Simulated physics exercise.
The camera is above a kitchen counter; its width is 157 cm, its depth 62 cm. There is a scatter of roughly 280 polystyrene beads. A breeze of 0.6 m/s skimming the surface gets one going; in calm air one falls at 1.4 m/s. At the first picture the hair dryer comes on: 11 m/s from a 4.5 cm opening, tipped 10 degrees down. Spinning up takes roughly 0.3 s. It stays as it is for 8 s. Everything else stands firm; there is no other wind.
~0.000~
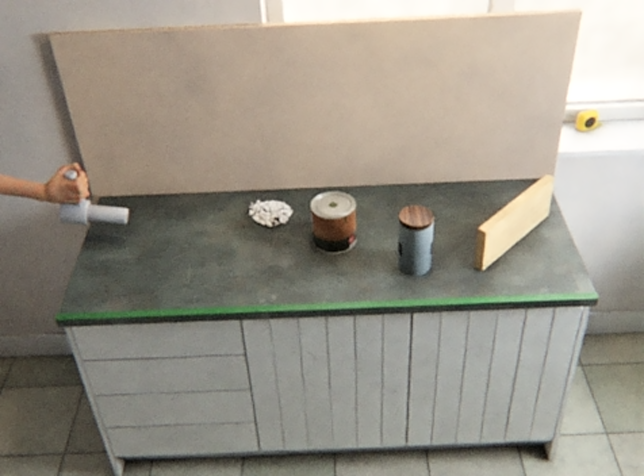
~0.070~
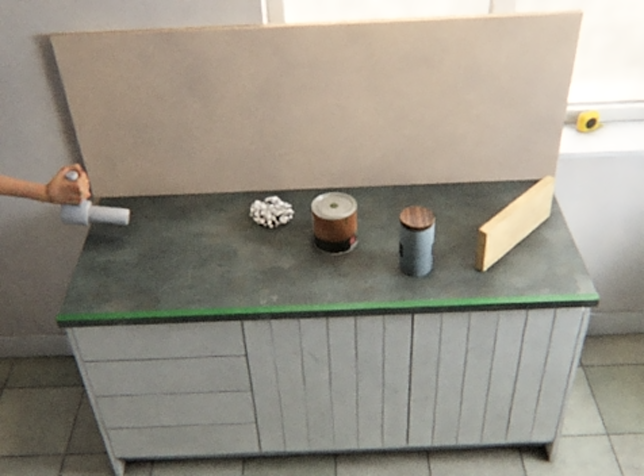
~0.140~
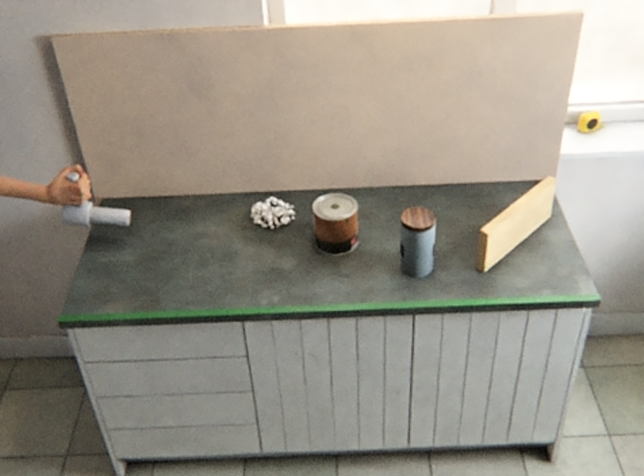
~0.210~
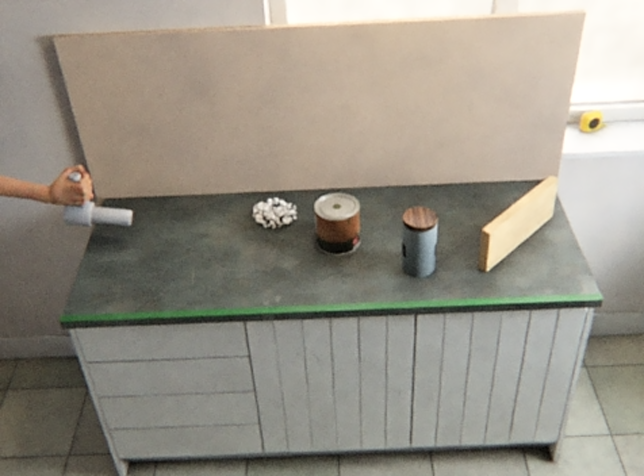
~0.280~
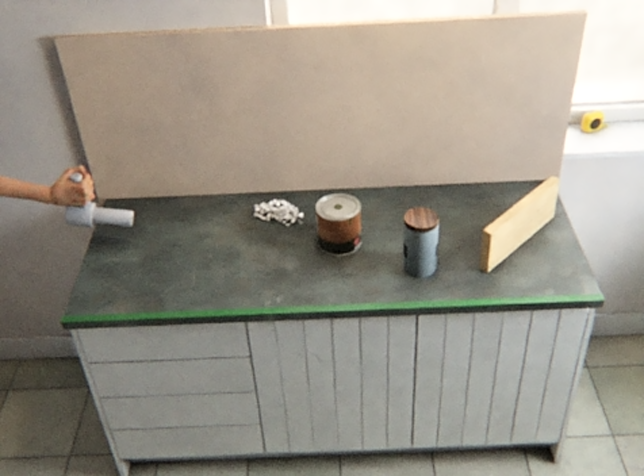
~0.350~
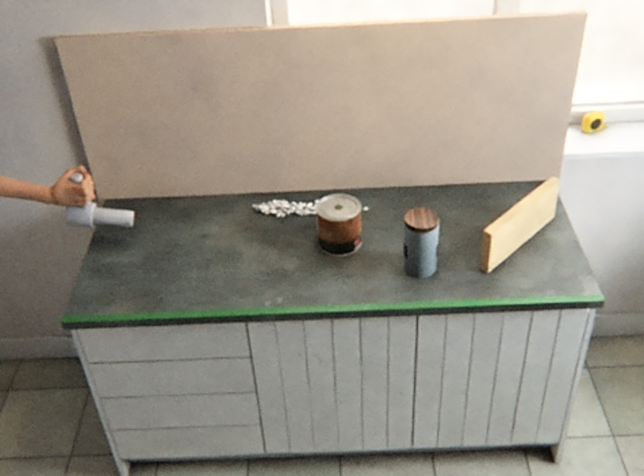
The clip shows a hand holding a hair dryer at the left of a dark, green-edged counter; a small pile of white beads sits still, then spreads rightward behind a tin while the jar and board stay put.
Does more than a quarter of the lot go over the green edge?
Answer: No.
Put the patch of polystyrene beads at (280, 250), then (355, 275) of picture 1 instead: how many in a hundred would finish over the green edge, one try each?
In turn about 100 %, 100 %.
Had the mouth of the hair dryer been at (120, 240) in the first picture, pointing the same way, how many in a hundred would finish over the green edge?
It would be near 0 %.
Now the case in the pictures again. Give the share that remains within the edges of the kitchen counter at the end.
Some 0 per cent.
After 1.6 s, 0 % are over the green edge; 84 % have settled or left.
After 2.6 s, 0 % are over the green edge; 100 % have settled or left.
After 4.4 s, 0 % are over the green edge; 100 % have settled or left.
After 8.0 s, at the end, 0 % are over the green edge.
